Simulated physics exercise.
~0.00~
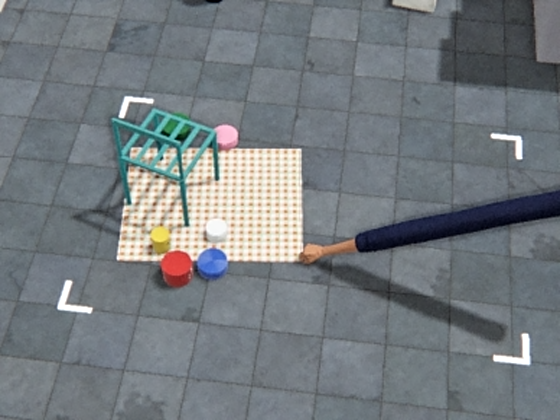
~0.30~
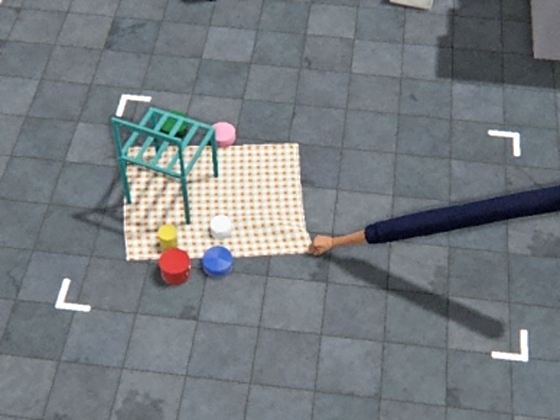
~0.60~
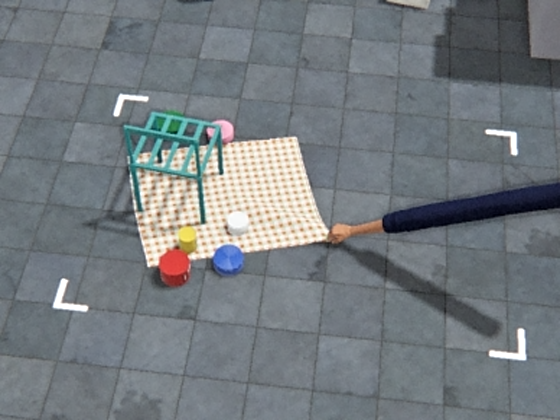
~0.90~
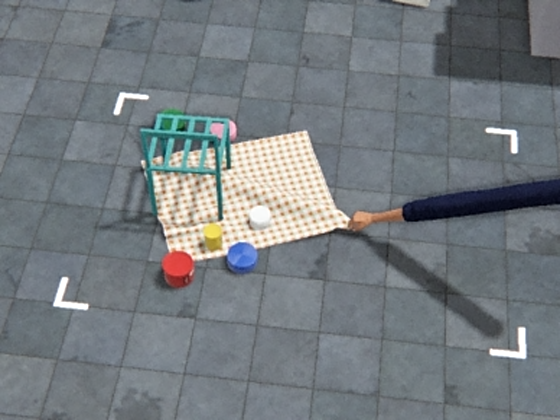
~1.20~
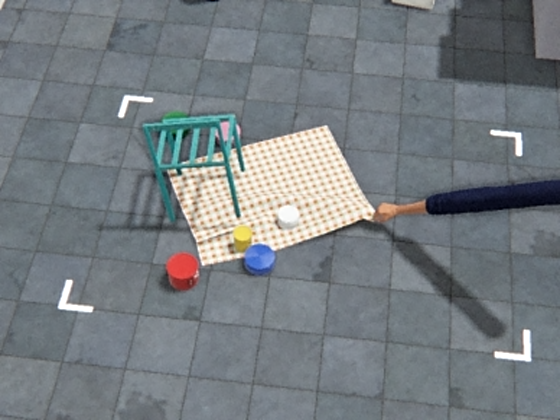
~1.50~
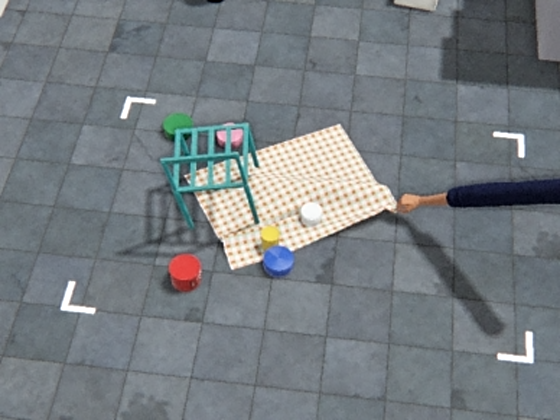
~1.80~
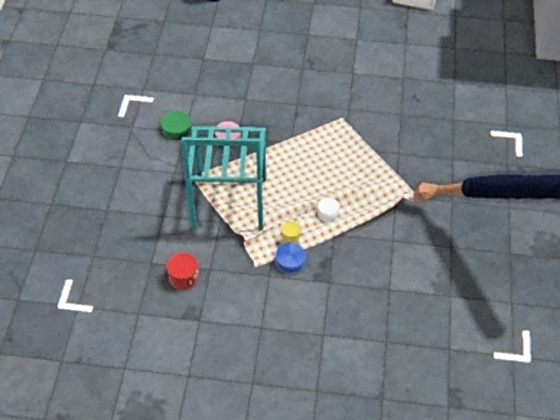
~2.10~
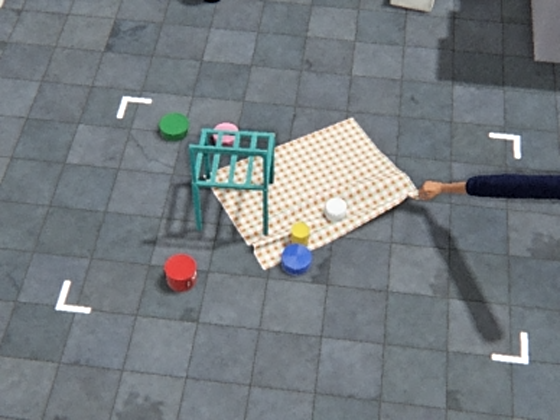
A checked play mat lies on a grey tiled hallway floor inside white corner marks, seen from above as a hand in a dark sleeve grips its lower right corner. A teal chair stands at its upper left, near green and pink tubs, with yellow, white, blue and red containers along the lower edge. The hand pulls the mat rightward, and it skews and wrinkles. The yellow, white and blue containers ride along, while the chair shifts right and turns slightly. The red, green and pink ones stay put, and the mat ends rumpled and slanted.
